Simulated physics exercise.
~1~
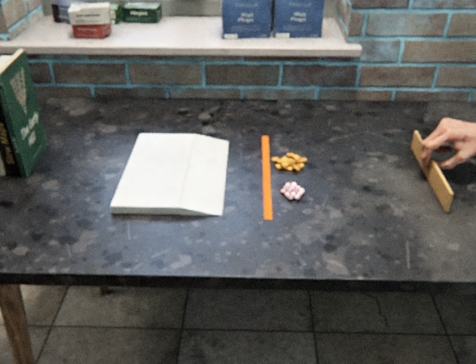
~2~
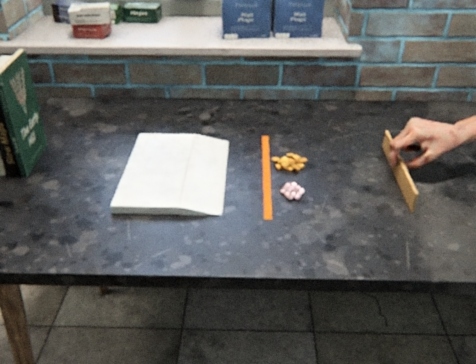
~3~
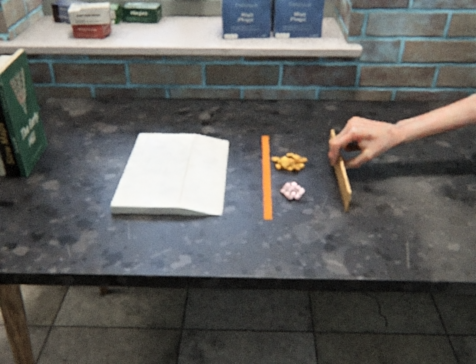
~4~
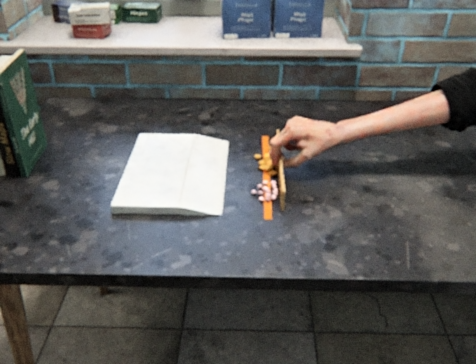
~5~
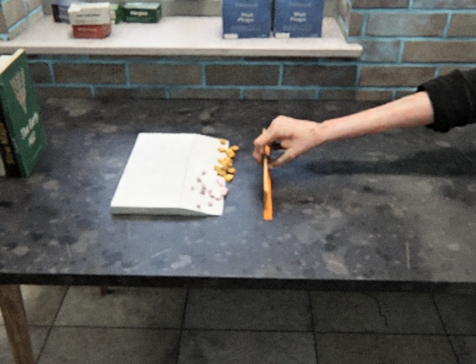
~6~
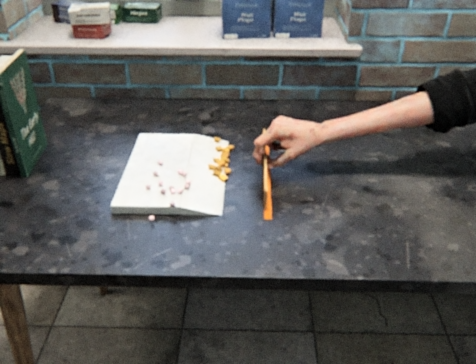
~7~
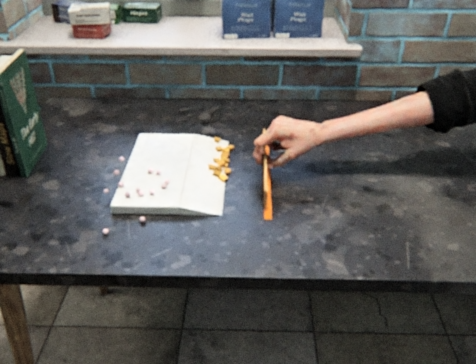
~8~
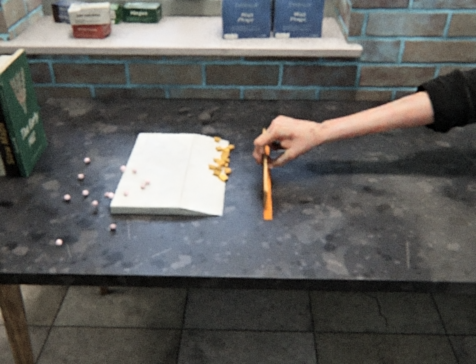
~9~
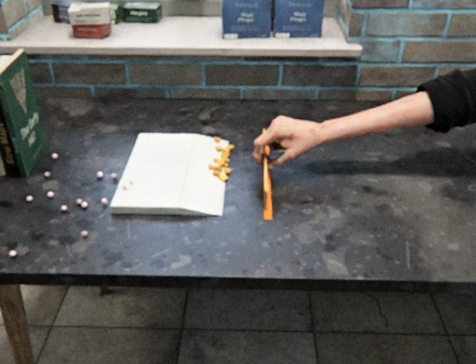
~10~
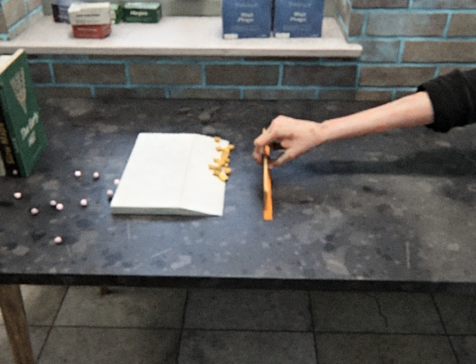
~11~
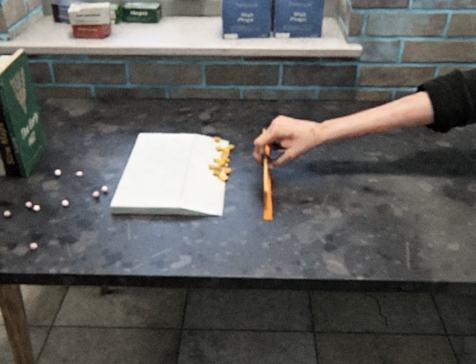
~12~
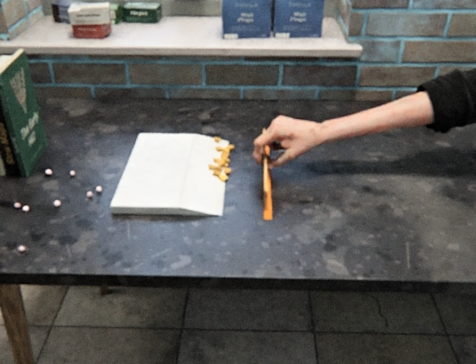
A hand slid a small wooden card left across a dark table, pushing orange and pinkish-white pieces to an orange strip, where it stopped; the pale ones rolled over the white ramp and scattered beyond it, while the orange ones stayed around its right edge.
